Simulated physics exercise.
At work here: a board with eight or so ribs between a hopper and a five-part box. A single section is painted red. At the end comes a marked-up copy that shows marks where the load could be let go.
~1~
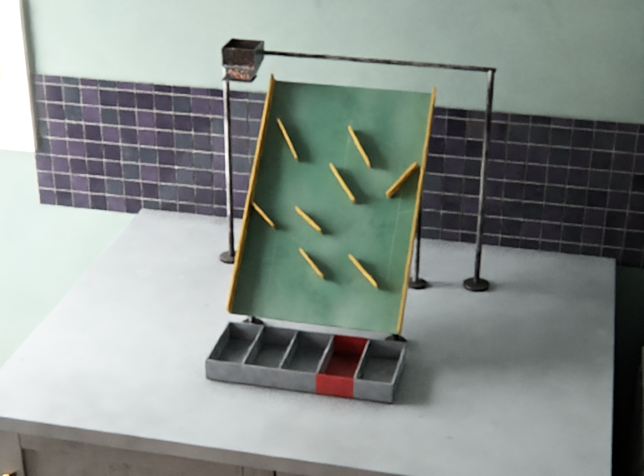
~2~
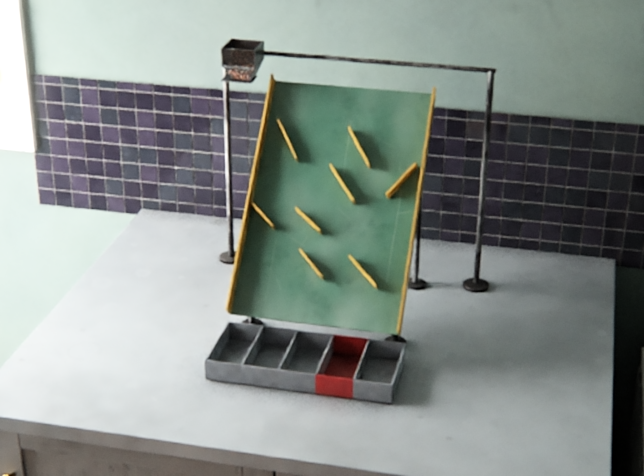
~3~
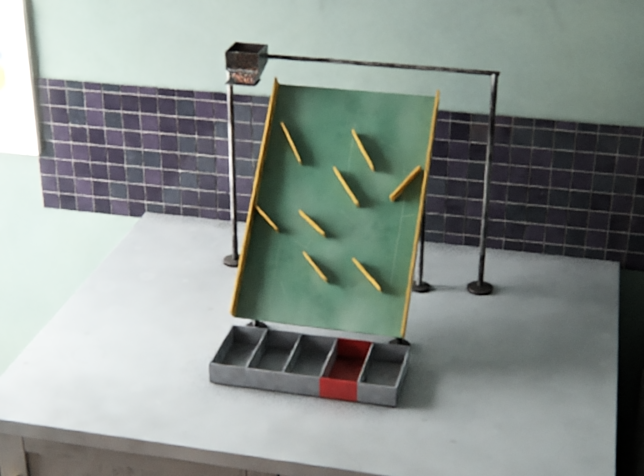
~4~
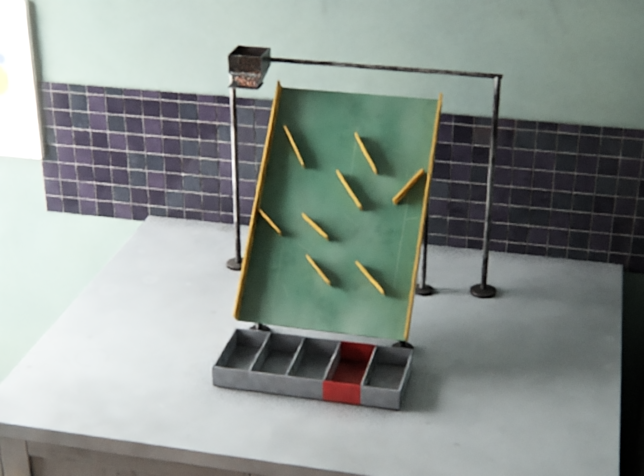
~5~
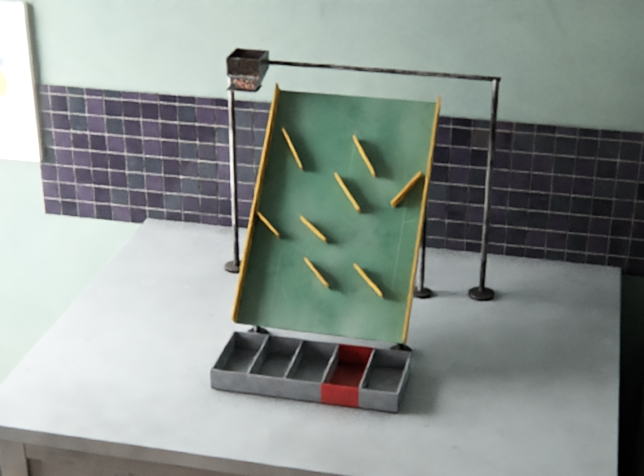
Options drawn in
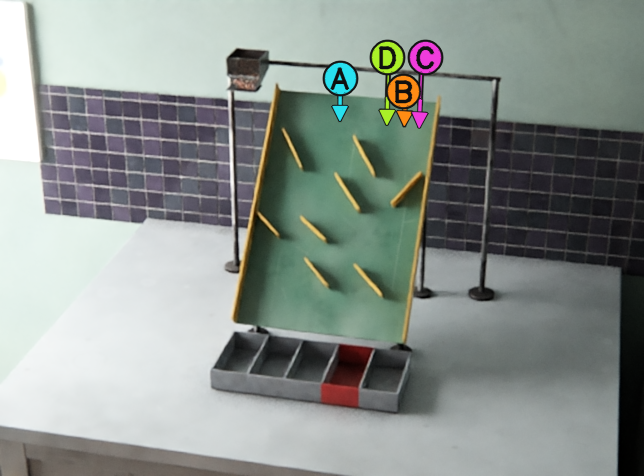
We see a tilted green board with yellow ribs standing between a small raised hopper and a divided grey box with one red section; the view shifts very slightly, while nothing in the setup itself moves.
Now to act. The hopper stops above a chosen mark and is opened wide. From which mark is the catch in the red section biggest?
The best mark is A.
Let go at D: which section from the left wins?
It is the fifth one.
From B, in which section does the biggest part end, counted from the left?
The fifth from the left.
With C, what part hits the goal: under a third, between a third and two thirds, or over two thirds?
Under a third.
On the marked copy, mark A meets the board at (339, 115); mark B meets the board at (404, 120); mark C meets the board at (419, 122); mark D meets the board at (387, 119).
With A, about a third in the red section, about half in other sections, a small part held on the board, a stray few outside the box.
With B, a small part in the red section, nearly all in other sections.
With C, a small part in the red section, nearly all in other sections.
With D, a stray few in the red section, nearly all in other sections.
